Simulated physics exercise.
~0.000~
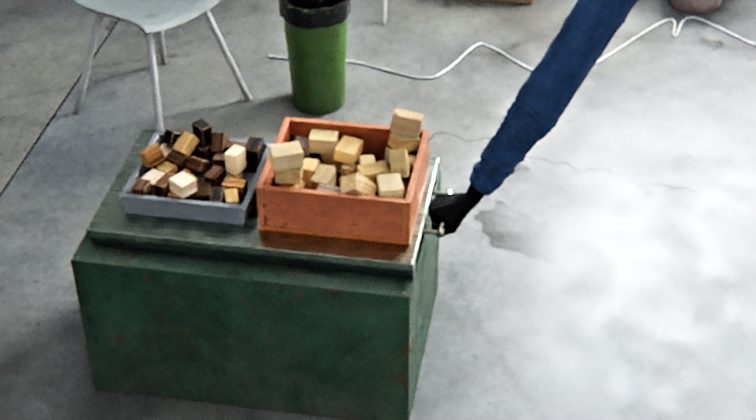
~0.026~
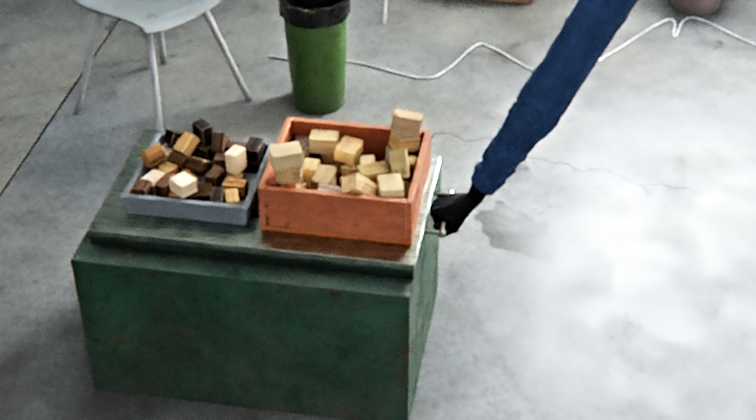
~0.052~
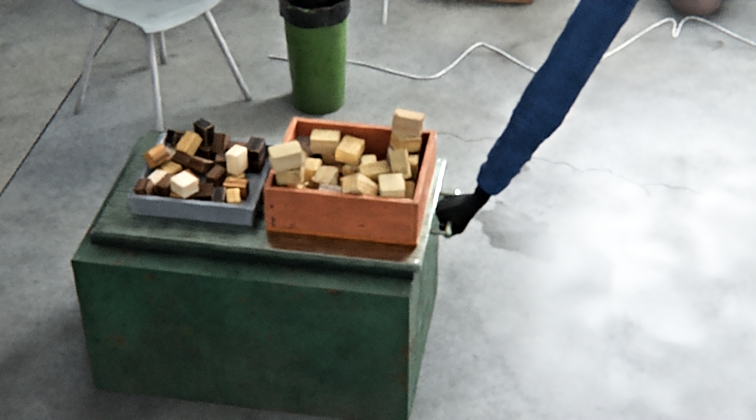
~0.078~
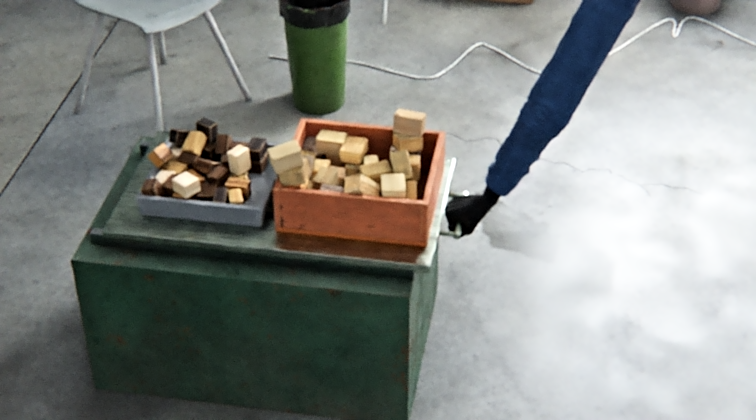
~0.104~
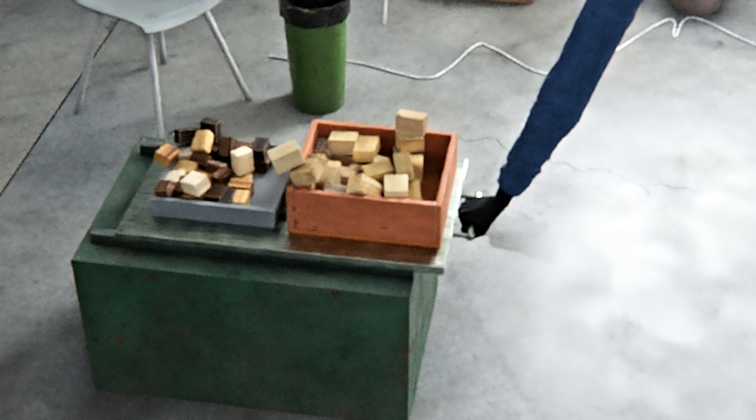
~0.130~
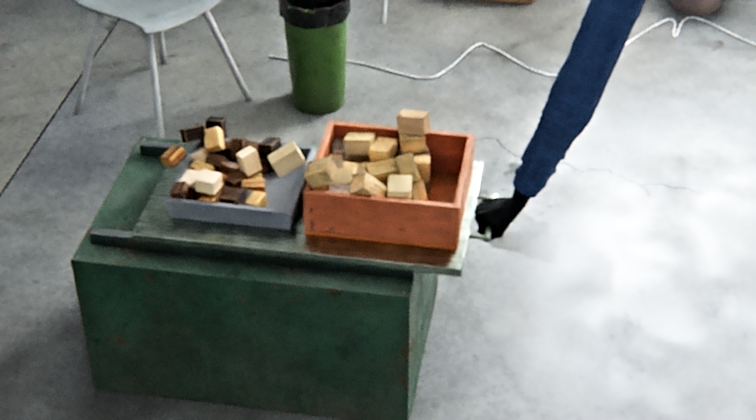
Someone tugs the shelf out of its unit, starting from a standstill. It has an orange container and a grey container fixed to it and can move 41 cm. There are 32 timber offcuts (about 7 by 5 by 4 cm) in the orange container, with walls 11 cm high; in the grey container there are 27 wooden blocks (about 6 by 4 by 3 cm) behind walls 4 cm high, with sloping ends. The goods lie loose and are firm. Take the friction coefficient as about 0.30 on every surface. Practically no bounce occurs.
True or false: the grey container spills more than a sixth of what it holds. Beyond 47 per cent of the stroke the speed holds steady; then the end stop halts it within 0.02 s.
True.
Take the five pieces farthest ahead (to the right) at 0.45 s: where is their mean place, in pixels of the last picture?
I'd put their middle close to (593, 182).
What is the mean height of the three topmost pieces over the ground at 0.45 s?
About 72 cm up.
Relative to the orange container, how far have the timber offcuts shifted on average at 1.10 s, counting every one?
On average they end up some 6 cm further right.
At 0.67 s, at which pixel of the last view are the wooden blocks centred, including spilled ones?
Centre: About (368, 185) px.
After 0.25 s, end of travel.
After 0.33 s, 2 of 32 out of the orange container and 5 of 27 out of the grey container.
After 0.45 s, 4 of 32 out of the orange container and 5 of 27 out of the grey container.
After 0.67 s, 5 of 32 out of the orange container and 7 of 27 out of the grey container.
Final count (at 1.10 s), 5 of 32 out of the orange container and 7 of 27 out of the grey container. Asked share, 7 of 27, 26 per cent.
